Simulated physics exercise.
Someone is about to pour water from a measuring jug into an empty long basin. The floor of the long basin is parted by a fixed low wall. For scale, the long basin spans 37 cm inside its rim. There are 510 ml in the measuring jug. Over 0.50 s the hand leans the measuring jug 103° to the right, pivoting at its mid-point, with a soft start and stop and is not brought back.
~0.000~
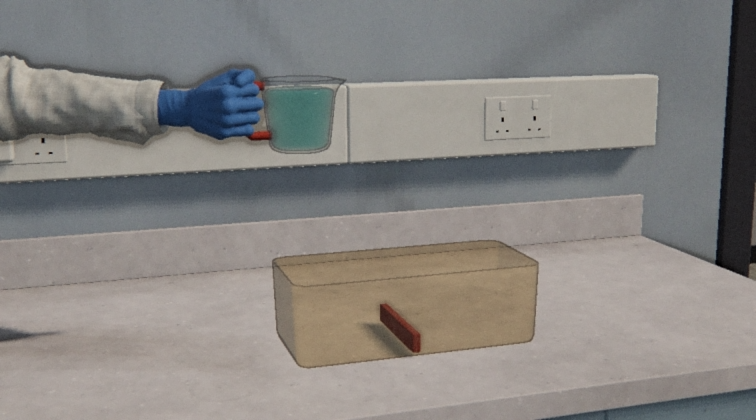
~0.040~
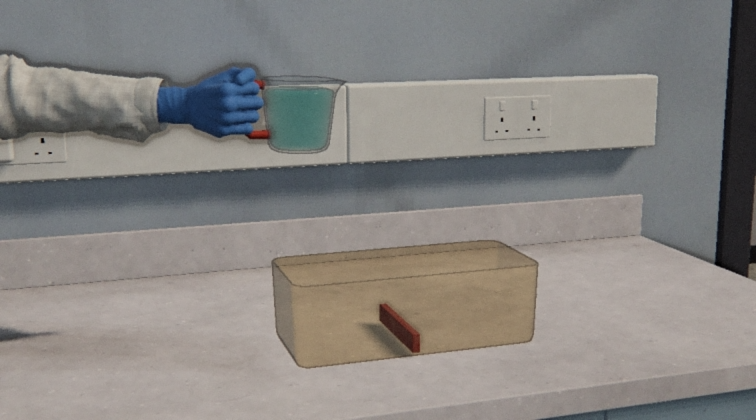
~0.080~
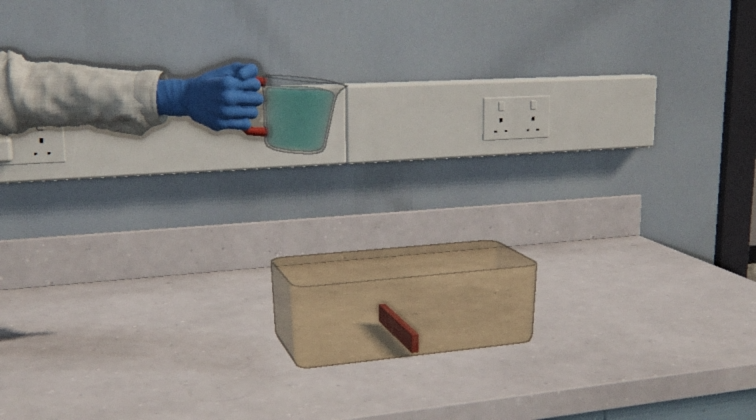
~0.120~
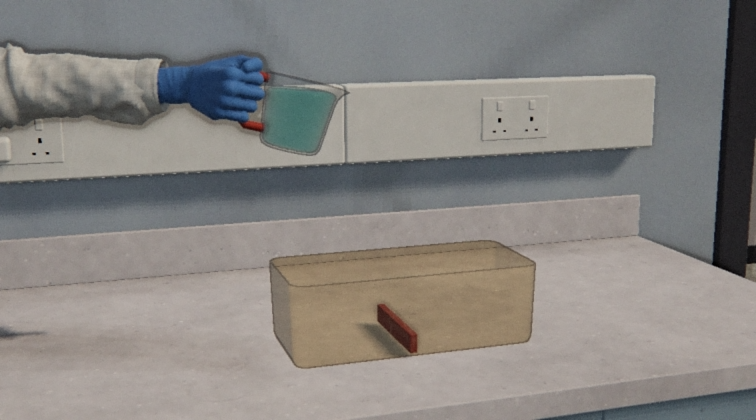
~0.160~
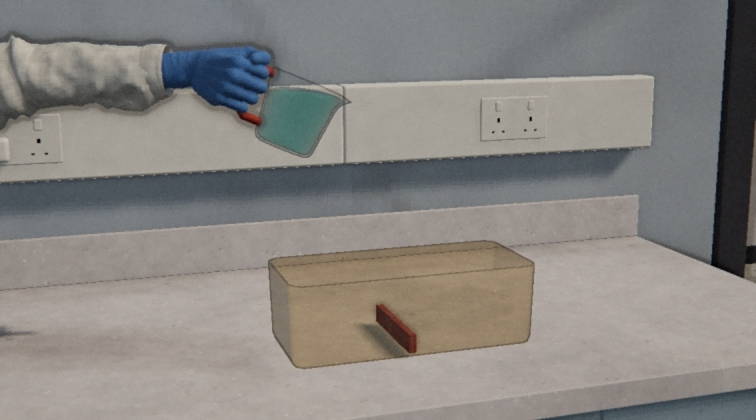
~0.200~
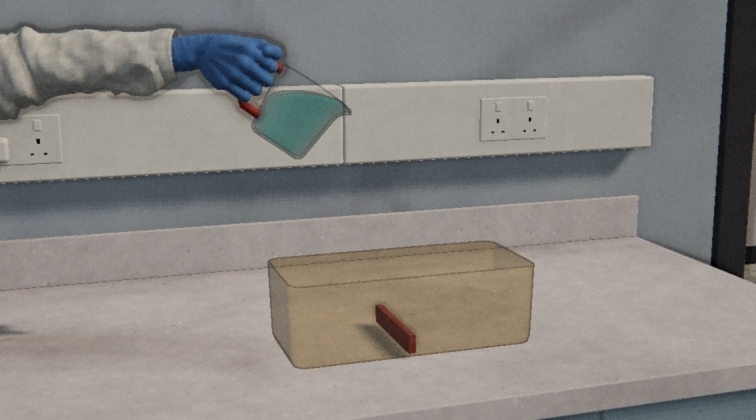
On a pale worktop sat an empty, see-through long basin, and above it a blue-gloved hand held a measuring jug of blue-green water, then steadily leaned it well over to the right.
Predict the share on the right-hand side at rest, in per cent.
About 45 per cent.
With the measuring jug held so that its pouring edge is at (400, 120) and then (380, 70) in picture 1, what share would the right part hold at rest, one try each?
In turn about 85 and 80 per cent.
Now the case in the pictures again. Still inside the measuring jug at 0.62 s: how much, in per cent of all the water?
Some 7 per cent.
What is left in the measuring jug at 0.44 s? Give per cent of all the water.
Near 40 in a hundred.
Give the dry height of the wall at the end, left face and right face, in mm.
Some 18 mm on the left and 20 mm on the right.
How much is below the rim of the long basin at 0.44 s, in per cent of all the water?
About 10 per cent.
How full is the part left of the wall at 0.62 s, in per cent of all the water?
Some 36 per cent.
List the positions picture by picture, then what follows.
In the first frame, tilt 0°; pouring edge (346, 79); surface from (264, 91) to (333, 88); the long basin's rim runs from (282, 273) to (518, 253); the wall's top is at (399, 319).
In the second frame, tilt 2°; pouring edge (347, 80); surface from (264, 90) to (333, 89).
In the third frame, tilt 6°; pouring edge (348, 85); surface from (265, 89) to (334, 91).
In the fourth frame, tilt 14°; pouring edge (350, 92); surface from (267, 89) to (336, 92).
In the fifth frame, tilt 24°; pouring edge (351, 102); surface from (267, 92) to (338, 96).
In the sixth frame, tilt 36°; pouring edge (352, 114); surface from (263, 100) to (340, 105); 1 per cent is over the edge.
After 0.44 s the tilt is 99° and 41 per cent is still to pour, 3 is left of the wall and 7 right of it.
After 0.62 s the tilt is 103° and 7 per cent is still to pour, 36 is left of the wall and 34 right of it.
After 0.80 s the tilt is 103° and 1 per cent is still to pour, 48 is left of the wall and 43 right of it.
After 1.00 s the tilt is 103° and 0 per cent is still to pour, 52 is left of the wall and 44 right of it.
In the end 51 per cent lies left of the wall, 45 right of it and 4 outside.
